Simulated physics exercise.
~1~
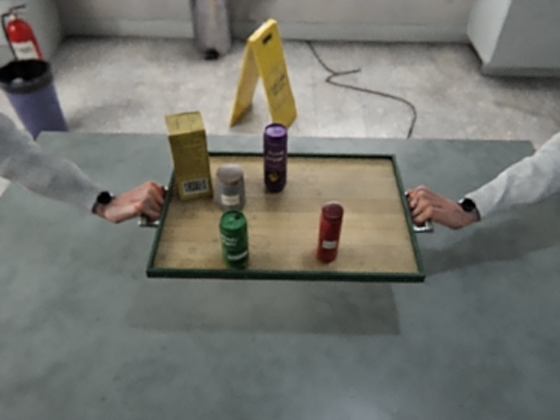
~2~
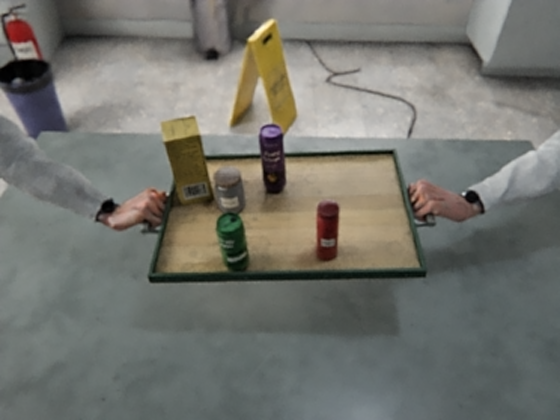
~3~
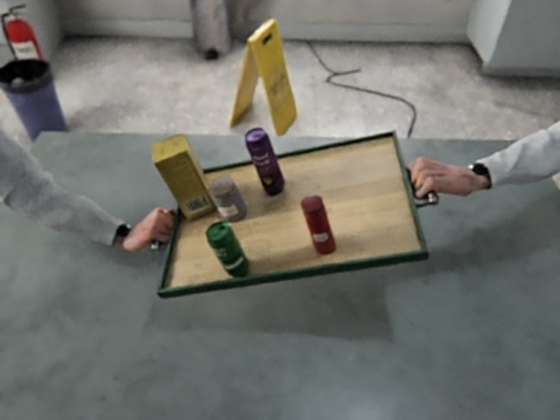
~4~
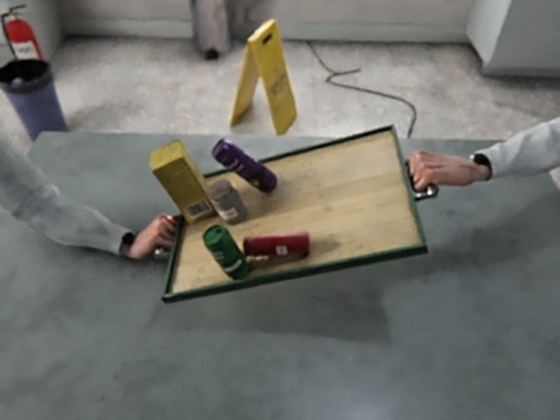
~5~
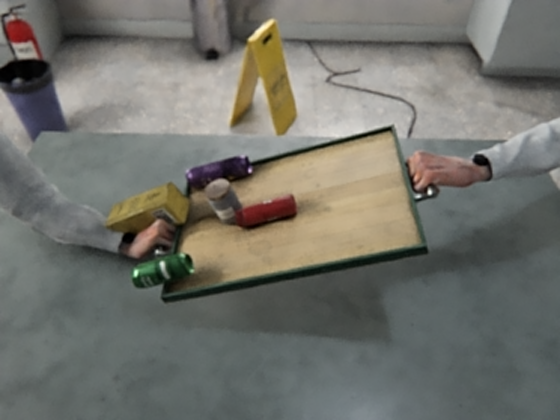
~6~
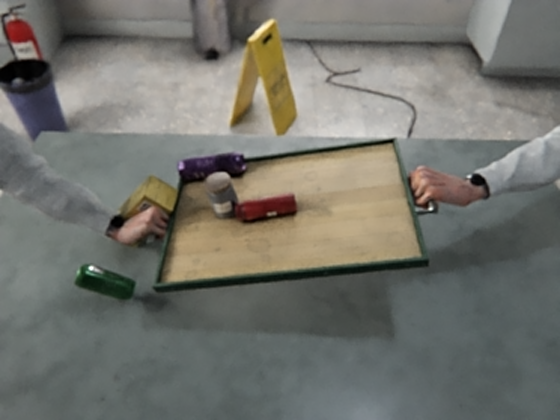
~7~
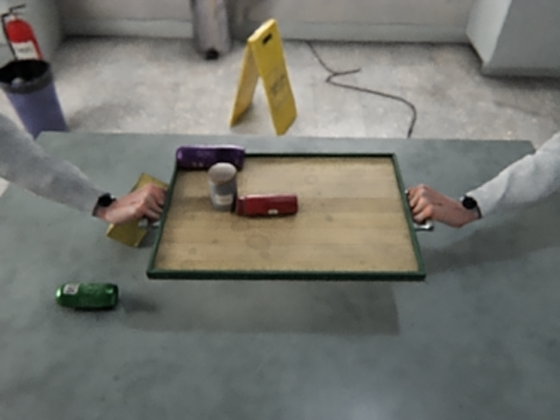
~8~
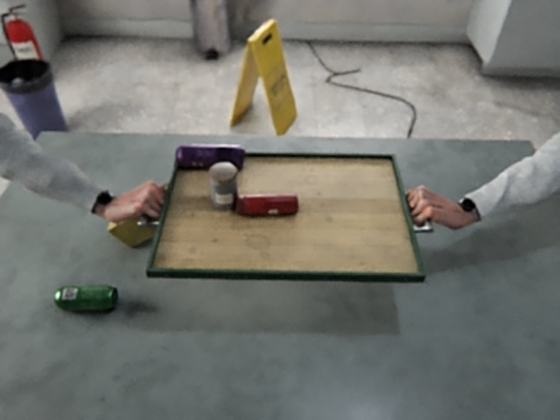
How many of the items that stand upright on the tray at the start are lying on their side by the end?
Four of them end up lying on their side, namely the red shaker, the purple can, the green can and the yellow carton, while the grey jar is still standing.
